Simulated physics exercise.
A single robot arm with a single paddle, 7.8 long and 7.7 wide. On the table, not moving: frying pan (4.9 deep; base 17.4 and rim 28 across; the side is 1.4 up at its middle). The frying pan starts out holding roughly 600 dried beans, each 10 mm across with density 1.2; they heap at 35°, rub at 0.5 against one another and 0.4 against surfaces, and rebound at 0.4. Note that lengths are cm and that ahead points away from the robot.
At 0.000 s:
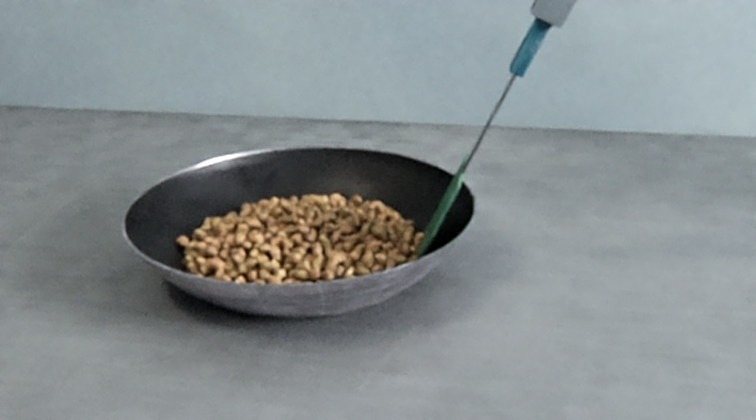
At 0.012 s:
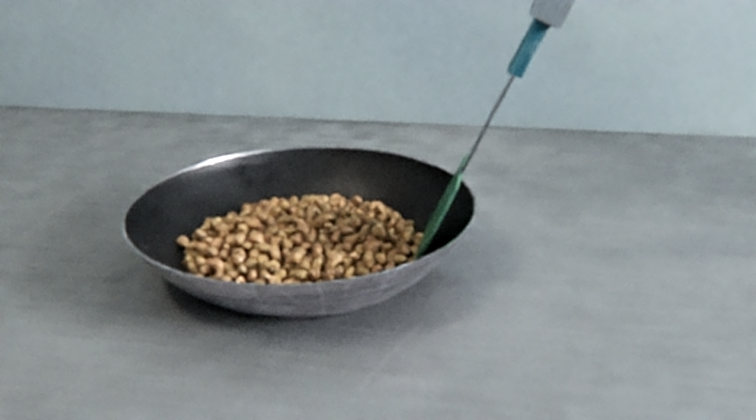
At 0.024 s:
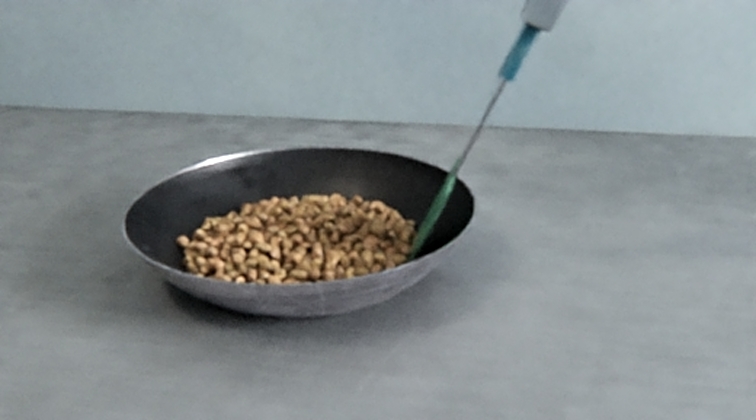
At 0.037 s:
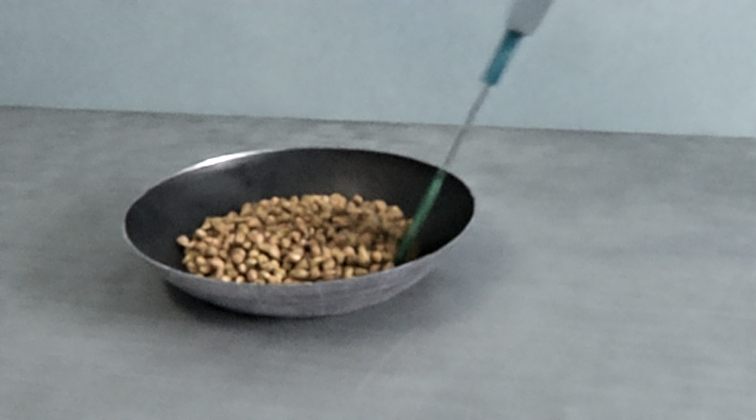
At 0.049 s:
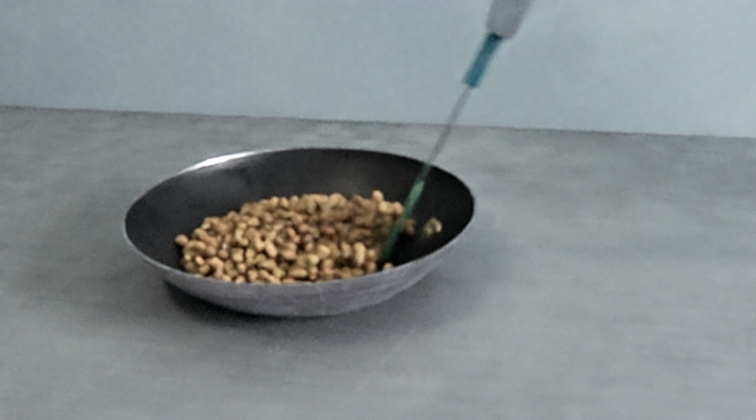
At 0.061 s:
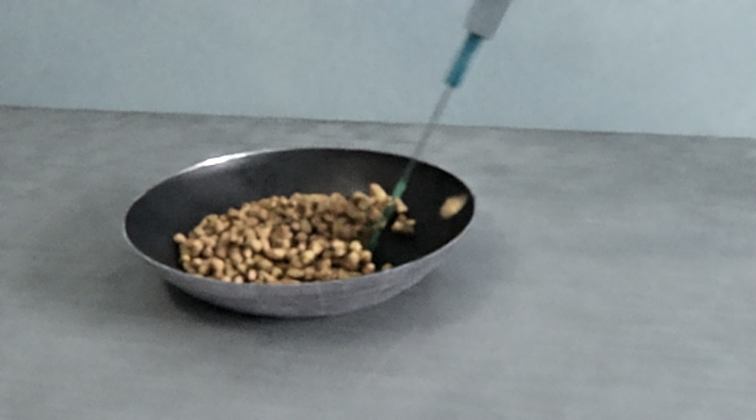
A green paddle on a robot arm pushed left through a heap of dried beans in a dark frying pan, shoving the pile along while a few beans tumbled behind it on the right side.
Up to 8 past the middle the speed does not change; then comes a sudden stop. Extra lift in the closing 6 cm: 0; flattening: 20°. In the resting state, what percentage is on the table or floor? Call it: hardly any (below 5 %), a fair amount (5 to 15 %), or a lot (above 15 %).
A fair amount.
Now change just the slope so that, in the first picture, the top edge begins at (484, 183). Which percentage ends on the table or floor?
Spill: Approx. 5 per cent.
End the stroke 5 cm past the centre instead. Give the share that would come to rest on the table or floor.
Result: Approx. 0 %.
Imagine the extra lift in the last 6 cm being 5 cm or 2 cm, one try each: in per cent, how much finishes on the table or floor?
First try about 10 %, second try about 10 %.
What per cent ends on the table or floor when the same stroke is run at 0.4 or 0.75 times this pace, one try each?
Some 5 and 5 per cent.
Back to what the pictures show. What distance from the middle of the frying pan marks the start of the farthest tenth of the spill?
It comes to about 25 cm.
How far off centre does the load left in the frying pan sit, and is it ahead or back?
Ahead of centre, roughly 5.0 centimetres.
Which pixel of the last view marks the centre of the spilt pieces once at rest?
The centre sits at roughly (106, 236).
By 0.10 s, sloping 65°, highest piece 13 above the table; 598 in the frying pan, 3 on the blade or in flight.
By 0.14 s, sloping 60°, highest piece 19 above the table; 598 in the frying pan, 3 on the blade or in flight.
By 0.36 s, sloping 45°, highest piece 21 above the table; 557 in the frying pan, 38 on the table or floor, 6 on the blade or in flight.
By 1.41 s, sloping 45°, highest piece 6 above the table; 556 in the frying pan, 45 on the table or floor.
Final count, 556 in the frying pan, 45 on the table or floor. That is 7 % on the table or floor.
